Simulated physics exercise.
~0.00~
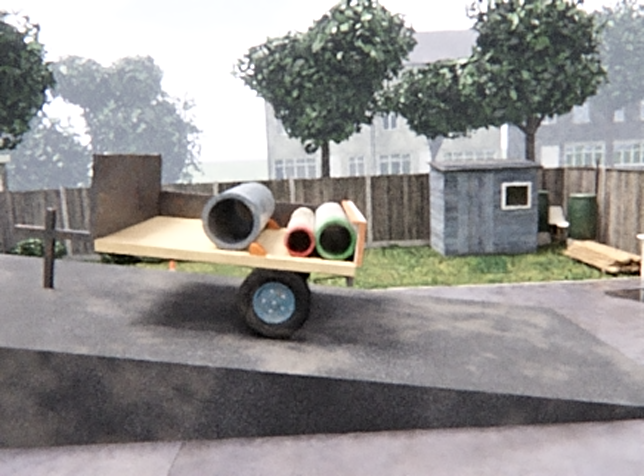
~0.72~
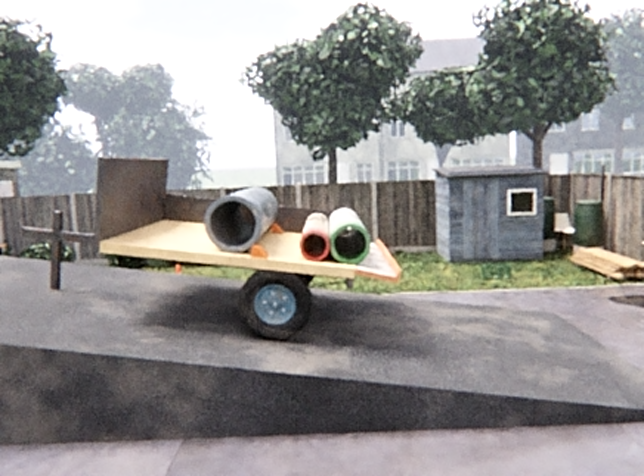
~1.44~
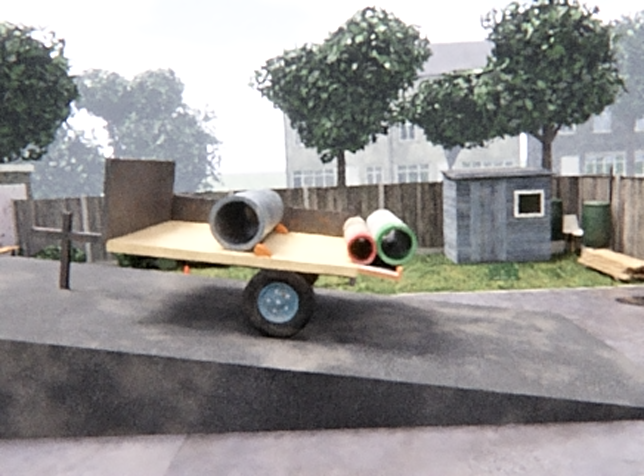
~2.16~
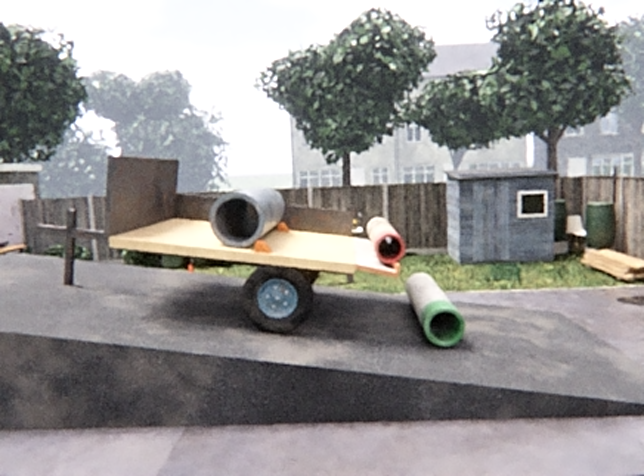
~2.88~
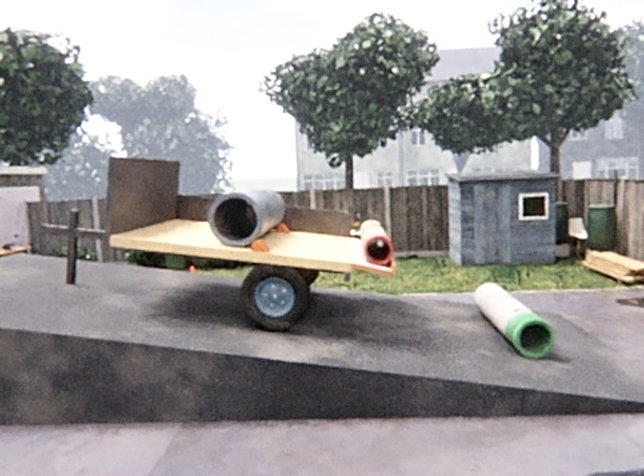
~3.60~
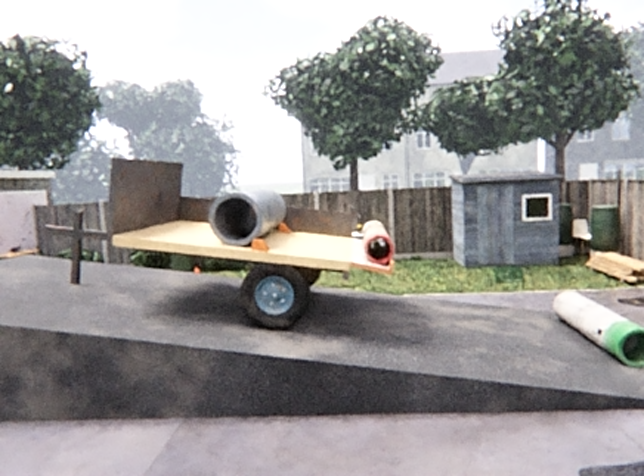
Green-ended pipe rolling off a sloping trailer's lowered tailgate and away down the ramp, while a red one stays on the tailgate.
